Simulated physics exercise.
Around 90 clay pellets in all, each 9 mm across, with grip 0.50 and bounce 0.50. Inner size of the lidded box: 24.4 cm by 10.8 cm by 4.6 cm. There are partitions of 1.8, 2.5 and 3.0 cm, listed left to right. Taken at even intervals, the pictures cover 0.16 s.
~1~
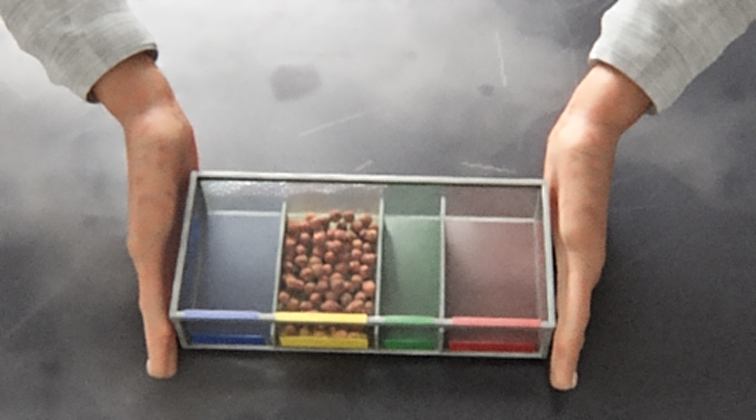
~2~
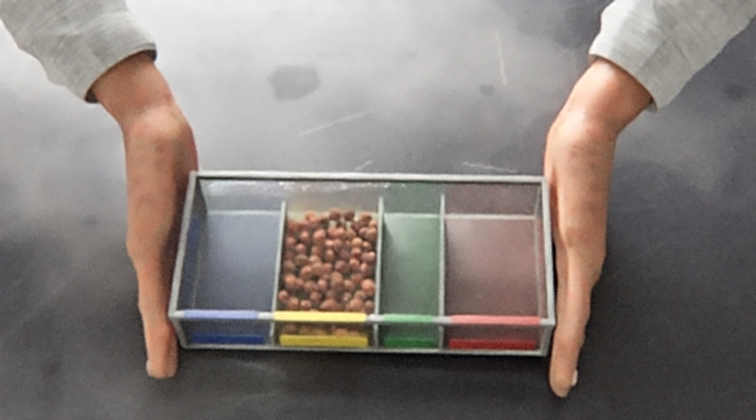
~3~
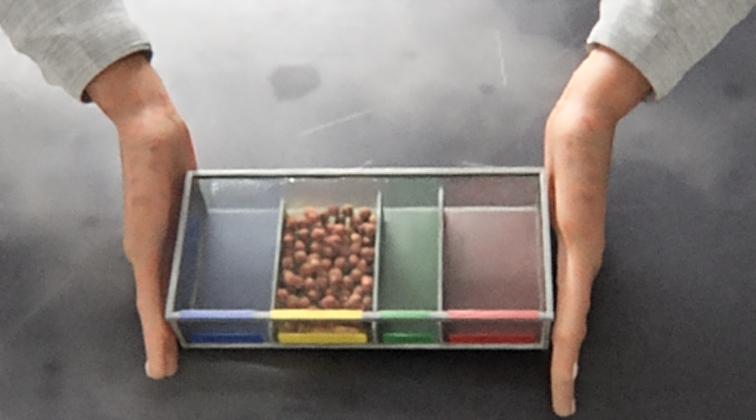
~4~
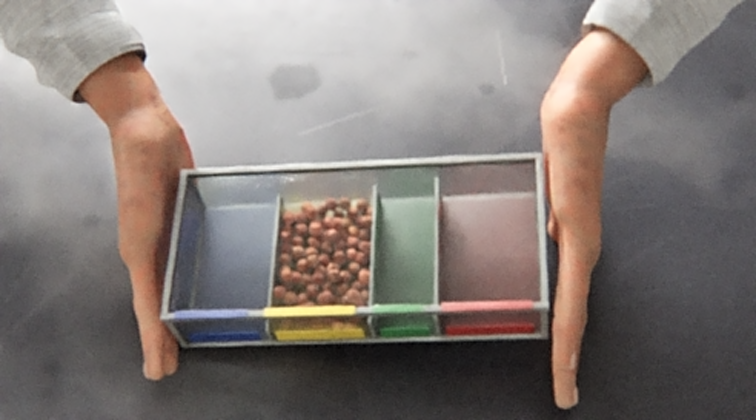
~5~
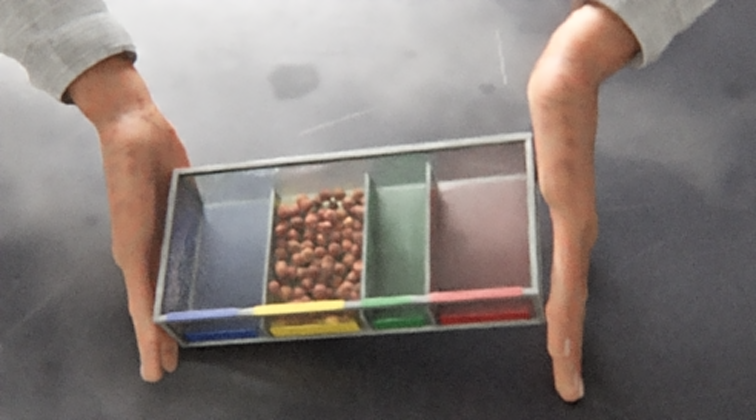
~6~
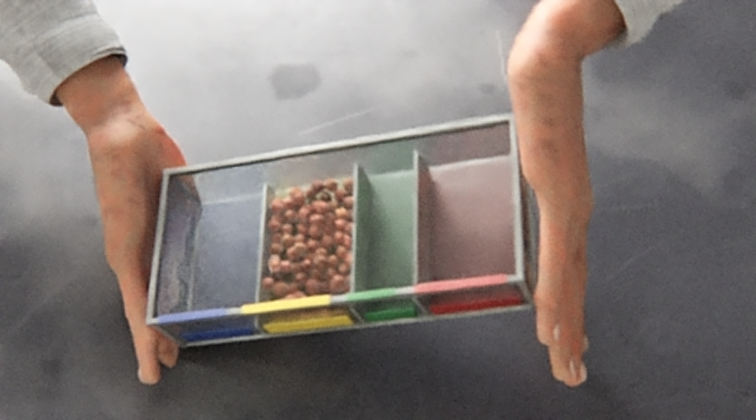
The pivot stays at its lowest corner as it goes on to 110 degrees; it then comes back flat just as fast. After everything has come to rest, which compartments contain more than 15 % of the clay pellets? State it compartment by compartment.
My prediction: Red: Stays behind the line. Blue: Crosses the line. Green: Stays behind the line. Yellow: Stays behind the line.
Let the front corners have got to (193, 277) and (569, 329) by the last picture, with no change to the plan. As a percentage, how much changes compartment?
It would come to roughly 90 percent.
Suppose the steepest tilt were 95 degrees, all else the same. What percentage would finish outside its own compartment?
That works out to close to 95 percent.
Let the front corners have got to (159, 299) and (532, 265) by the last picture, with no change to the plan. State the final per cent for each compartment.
Red 0 %; blue 95 %; green 0 %; yellow 5 %.
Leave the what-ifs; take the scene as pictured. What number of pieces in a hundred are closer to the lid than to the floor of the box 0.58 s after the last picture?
About 90 %.
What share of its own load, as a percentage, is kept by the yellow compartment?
Share retained: Approx. 0 %.
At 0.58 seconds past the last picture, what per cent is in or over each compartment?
Shares - red: 0; blue: 45; green: 0; yellow: 55.
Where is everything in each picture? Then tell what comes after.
The first frame shows box tilt 0 degrees, front corners at (177, 313) and (549, 323); yellow 100 %.
The second frame shows box tilt 1 degrees, front corners at (176, 313) and (548, 321).
The third frame shows box tilt 3 degrees, front corners at (173, 314) and (547, 314), lowest corner left front.
The fourth frame shows box tilt 7 degrees, front corners at (168, 315) and (542, 304), lowest corner left front.
The fifth frame shows box tilt 13 degrees, front corners at (161, 317) and (532, 290), lowest corner left front.
The sixth frame shows box tilt 19 degrees, front corners at (154, 320) and (517, 277), lowest corner left front; yellow 100 %.
Then, 0.58 s after the last picture, tilt 110 degrees; blue 45 %, yellow 55 %.
Then, 0.96 s after the last picture, tilt 48 degrees; blue 100 %.
Then, 1.43 s after the last picture, tilt 0 degrees; blue 100 %.
In the end, red 0 %, blue 100 %, green 0 %, yellow 0 %.
